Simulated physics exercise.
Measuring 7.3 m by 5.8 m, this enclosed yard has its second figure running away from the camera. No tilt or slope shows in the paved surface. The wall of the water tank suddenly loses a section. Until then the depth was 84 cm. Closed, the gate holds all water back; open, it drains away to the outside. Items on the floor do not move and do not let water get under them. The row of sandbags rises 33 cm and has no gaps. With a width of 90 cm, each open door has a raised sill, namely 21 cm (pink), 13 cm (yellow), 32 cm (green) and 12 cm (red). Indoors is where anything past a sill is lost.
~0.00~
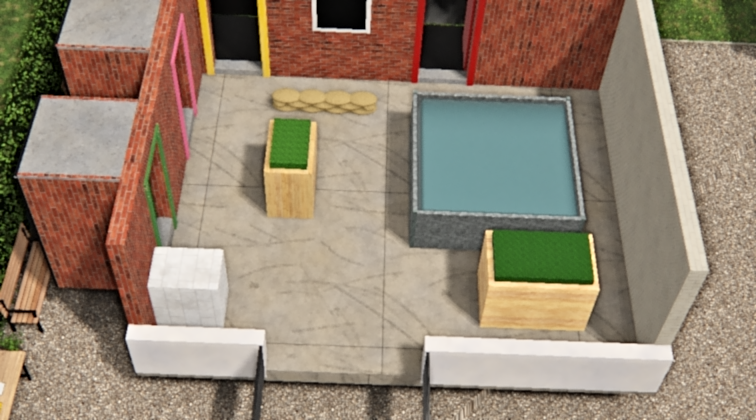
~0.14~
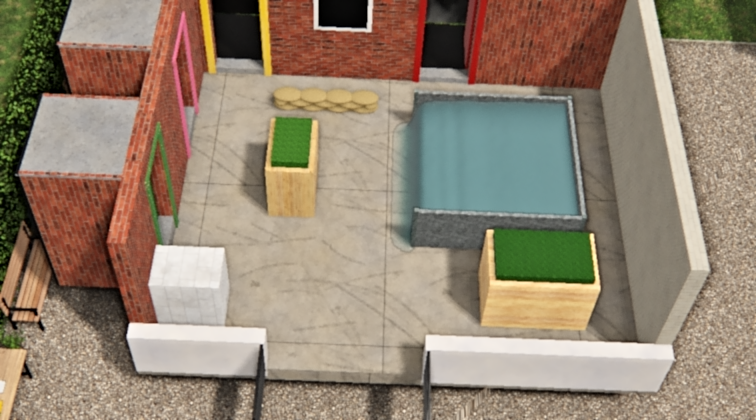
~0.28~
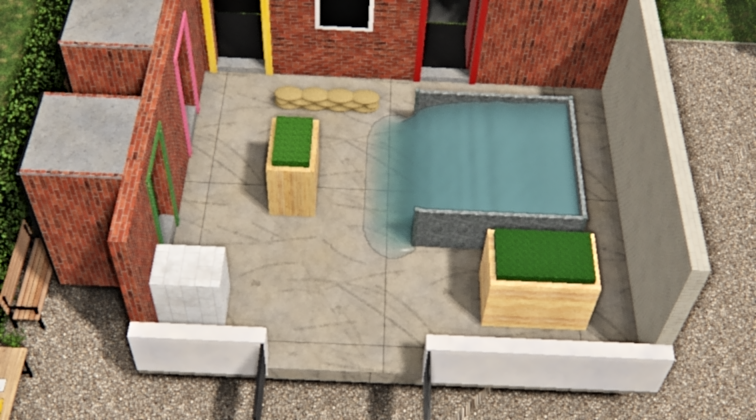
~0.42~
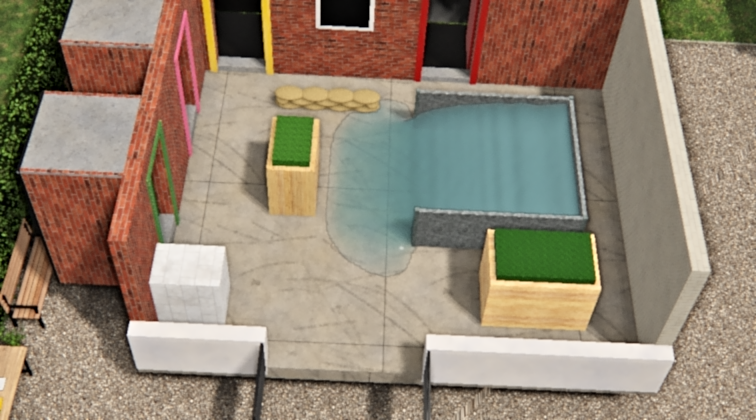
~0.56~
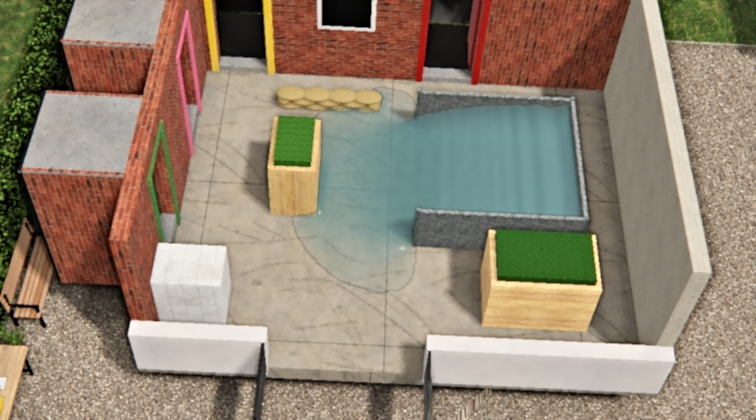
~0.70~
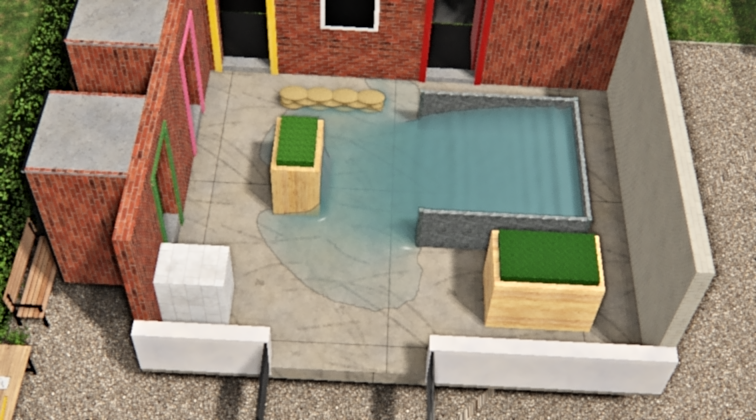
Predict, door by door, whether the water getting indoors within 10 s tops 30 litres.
Prediction: At the pink door it tops it; at the yellow door it tops it; at the green door it falls short; at the red door it falls short.
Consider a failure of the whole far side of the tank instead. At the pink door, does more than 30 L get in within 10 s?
Measured against that limit, the pink door stays within it.
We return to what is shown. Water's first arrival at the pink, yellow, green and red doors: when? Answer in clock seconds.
Pink 1.0 s, yellow 1.8 s, green 1.1 s, red 1.6 s.
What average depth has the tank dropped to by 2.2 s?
Some 29 cm on average.
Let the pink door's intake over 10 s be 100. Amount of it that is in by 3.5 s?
By that time, around 80 per cent.
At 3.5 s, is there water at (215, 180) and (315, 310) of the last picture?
I'd call them drenched and then drenched.
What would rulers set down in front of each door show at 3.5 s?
Depths in centimetres - pink: 34, yellow: 22, green: 20, red: 8.
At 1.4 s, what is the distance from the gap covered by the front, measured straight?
About 4.4 m.
After 1.4 s water covers 45 % of the floor and is deepest (60 cm) near (330, 186); pink door 35 cm at the sill, 23 L in, yellow door not reached, green door 22 cm at the sill, 0 L in, red door not reached.
After 2.2 s water covers 55 % of the floor and is deepest (48 cm) near (200, 131); pink door 45 cm at the sill, 119 L in, yellow door 22 cm at the sill, 8 L in, green door 26 cm at the sill, 1 L in, red door 3 cm at the sill, 0 L in.
After 3.5 s water covers 65 % of the floor and is deepest (40 cm) near (187, 327); pink door 34 cm at the sill, 283 L in, yellow door 22 cm at the sill, 85 L in, green door 20 cm at the sill, 1 L in, red door 8 cm at the sill, 0 L in.
After 6.0 s water covers 85 % of the floor and is deepest (21 cm) near (603, 93); pink door 15 cm at the sill, 343 L in, yellow door 18 cm at the sill, 179 L in, green door 17 cm at the sill, 2 L in, red door 11 cm at the sill, 3 L in.
After 10.0 s water covers 95 % of the floor and is deepest (20 cm) near (641, 371); pink door 10 cm at the sill, 343 L in, yellow door 10 cm at the sill, 188 L in, green door 9 cm at the sill, 2 L in, red door 7 cm at the sill, 3 L in.
